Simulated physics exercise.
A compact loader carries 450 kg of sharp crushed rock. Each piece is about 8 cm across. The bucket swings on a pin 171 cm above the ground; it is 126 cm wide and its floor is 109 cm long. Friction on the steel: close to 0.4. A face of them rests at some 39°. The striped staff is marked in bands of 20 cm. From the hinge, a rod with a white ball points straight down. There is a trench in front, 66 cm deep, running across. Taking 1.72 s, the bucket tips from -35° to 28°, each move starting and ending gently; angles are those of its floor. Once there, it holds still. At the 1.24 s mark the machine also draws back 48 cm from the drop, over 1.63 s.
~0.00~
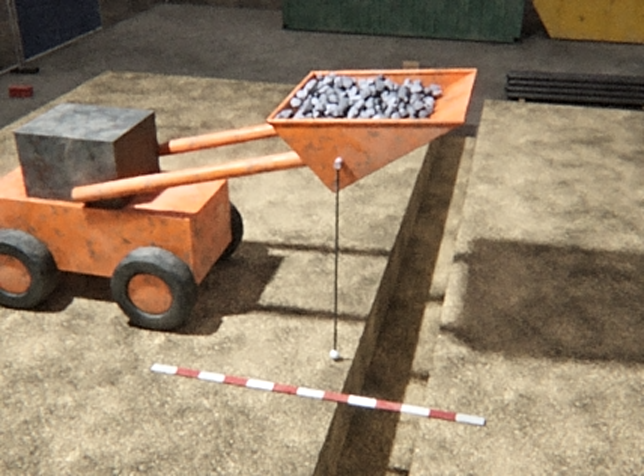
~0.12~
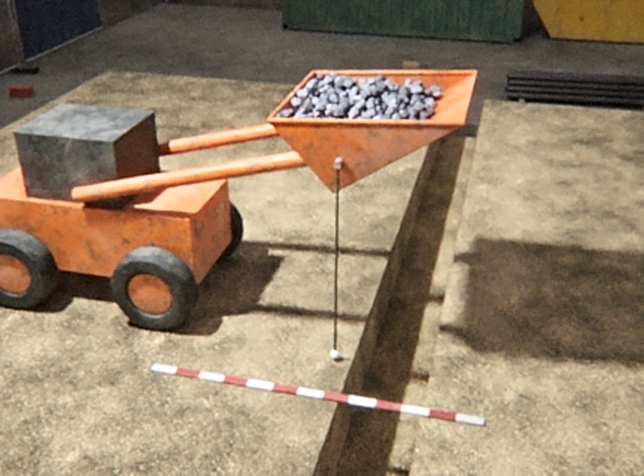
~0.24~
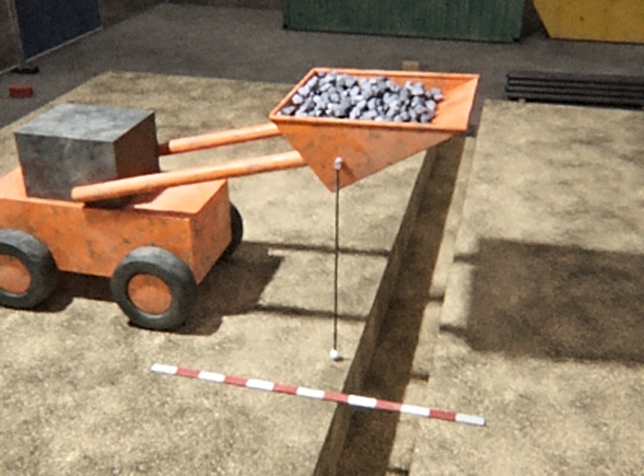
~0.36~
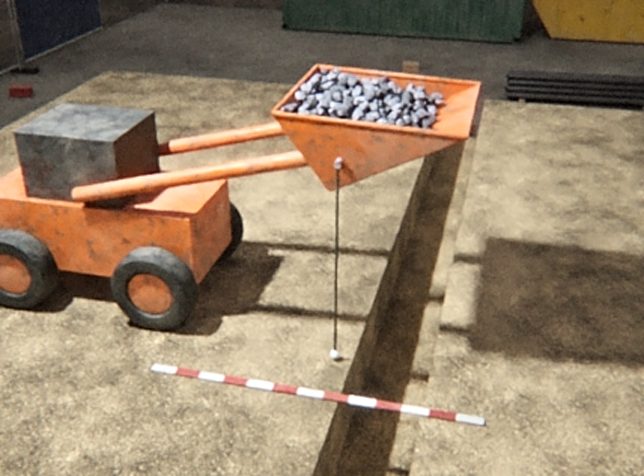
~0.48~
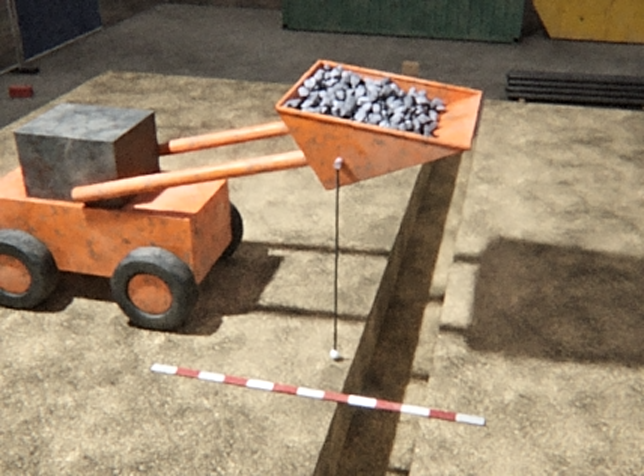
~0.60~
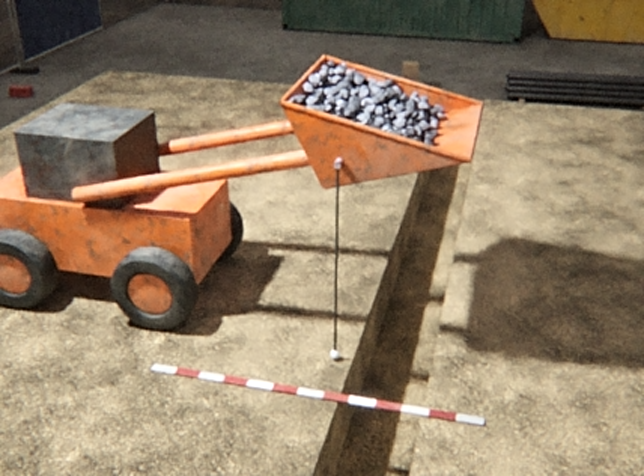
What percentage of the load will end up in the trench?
About 55 per cent.
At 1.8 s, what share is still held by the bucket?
I'd say near 90 per cent is still held inside.
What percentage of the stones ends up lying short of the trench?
I'd put it near 0 per cent.
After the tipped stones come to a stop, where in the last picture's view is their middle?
Middle at around (430, 368), I'd say.
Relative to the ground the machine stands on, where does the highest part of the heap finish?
The top of the heap ends up around 22 cm above that ground.
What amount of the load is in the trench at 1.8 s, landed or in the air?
By that moment, roughly 10 per cent of the load.
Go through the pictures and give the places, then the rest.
The first frame shows lip at (464, 122), floor tilted -35°, highest stones at (362, 89).
In the second frame, the bucket is at -34°, its lip at (464, 124); the top of the load is at (356, 89); the stones move at 0.1 m/s on average.
In the third frame, the bucket is at -32°, its lip at (466, 129); the top of the load is at (346, 87); the stones move at 0.1 m/s on average.
The fourth frame shows lip at (468, 137), floor tilted -28°, highest stones at (323, 80); the stones move at 0.2 m/s on average.
In the fifth frame, the bucket is at -23°, its lip at (470, 148); the top of the load is at (326, 76); the stones move at 0.2 m/s on average.
The sixth frame shows lip at (471, 161), floor tilted -17°, highest stones at (327, 74); the stones move at 0.2 m/s on average.
After 1.3 s the floor is at 18°; 100 % in the bucket; the foremost stones are at (427, 165).
After 1.8 s the floor is at 28°; 91 % in the bucket, 8 % in the trench, 1 % past the trench; the foremost stones are at (452, 220).
After 3.3 s the floor is at 28°; 1 % in the bucket, 55 % in the trench, 44 % past the trench; the foremost stones are at (585, 343).
After 6.1 s the floor is at 28°; 0 % in the bucket, 56 % in the trench, 44 % past the trench; the foremost stones are at (585, 343).
